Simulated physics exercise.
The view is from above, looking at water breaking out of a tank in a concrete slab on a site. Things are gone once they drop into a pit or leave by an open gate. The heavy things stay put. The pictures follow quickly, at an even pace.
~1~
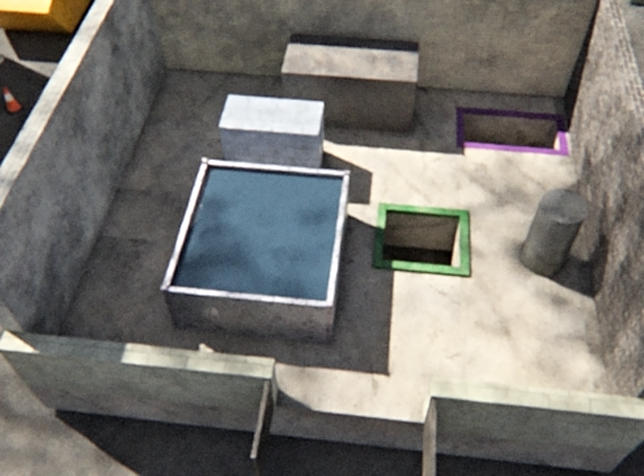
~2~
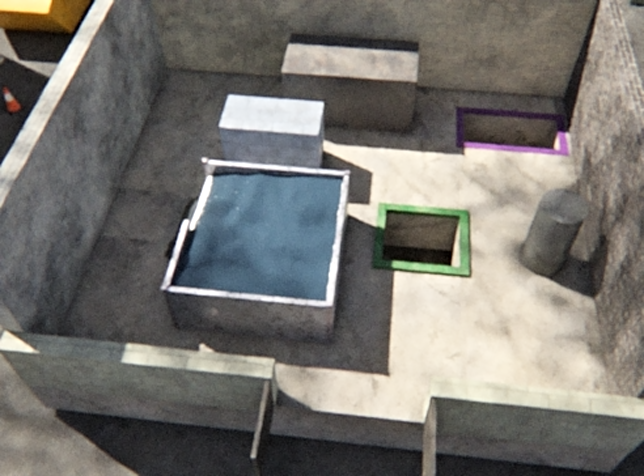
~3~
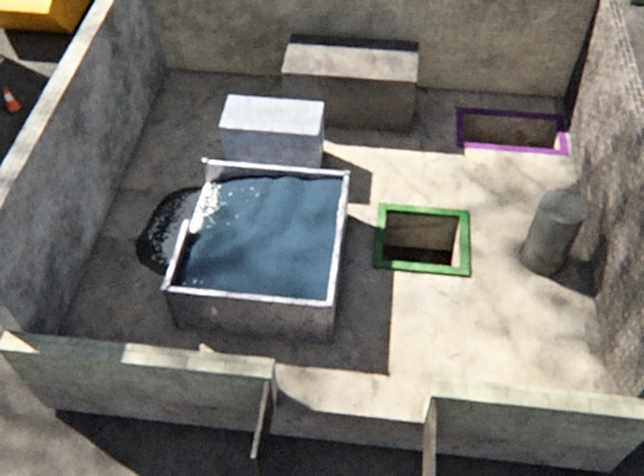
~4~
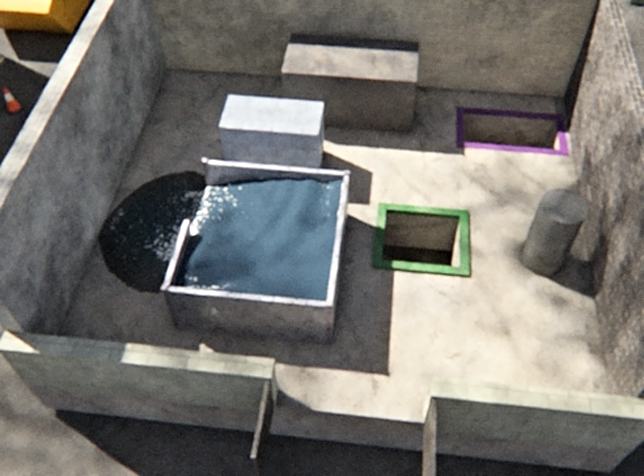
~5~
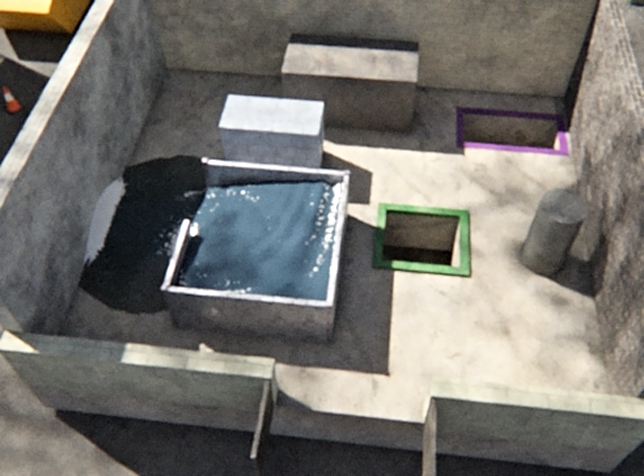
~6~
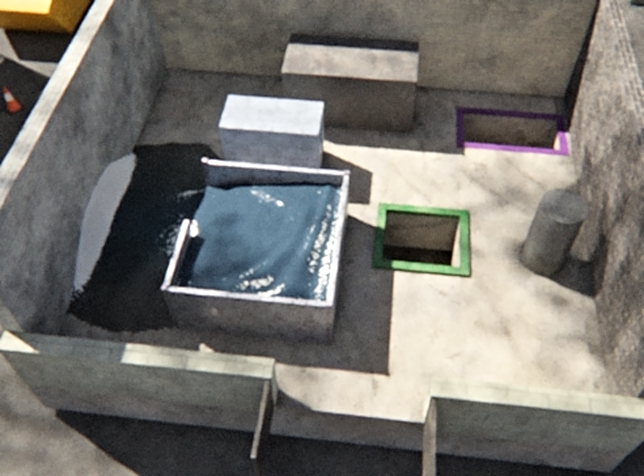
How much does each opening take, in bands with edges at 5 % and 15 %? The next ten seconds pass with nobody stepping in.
In the end the gate swallows five to fifteen per cent; the purple pit swallows five to fifteen per cent; the green pit swallows below five per cent.
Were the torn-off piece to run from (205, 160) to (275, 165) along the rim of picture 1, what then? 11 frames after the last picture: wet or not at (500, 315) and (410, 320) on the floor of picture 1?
Taking them in order, I'd say not reached and then not reached.
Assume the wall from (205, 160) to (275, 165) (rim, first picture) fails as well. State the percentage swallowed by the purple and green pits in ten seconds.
Purple 20 %, green 8 %.
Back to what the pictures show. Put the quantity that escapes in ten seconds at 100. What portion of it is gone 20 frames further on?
My figure is about 0 in a hundred.
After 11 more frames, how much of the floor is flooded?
Roughly 30 %.
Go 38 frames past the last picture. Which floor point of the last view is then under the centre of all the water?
That puts it at around (258, 216).
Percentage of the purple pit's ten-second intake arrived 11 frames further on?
Close to 0 %.
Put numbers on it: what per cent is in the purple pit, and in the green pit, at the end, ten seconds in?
The first holds 10 per cent and the second 0 per cent.
A moment on, water covers 20 % of the floor; the gate 0 %, the purple pit 0 %, the green pit 0 %.
Next, water covers 30 % of the floor; the gate 0 %, the purple pit 0 %, the green pit 0 %.
Then, water covers 50 % of the floor; the gate 0 %, the purple pit 0 %, the green pit 0 %.
Later, water covers 80 % of the floor; the gate 4 %, the purple pit 3 %, the green pit 0 %.
In the end, water covers 95 % of the floor; the gate 9 %, the purple pit 10 %, the green pit 1 %.
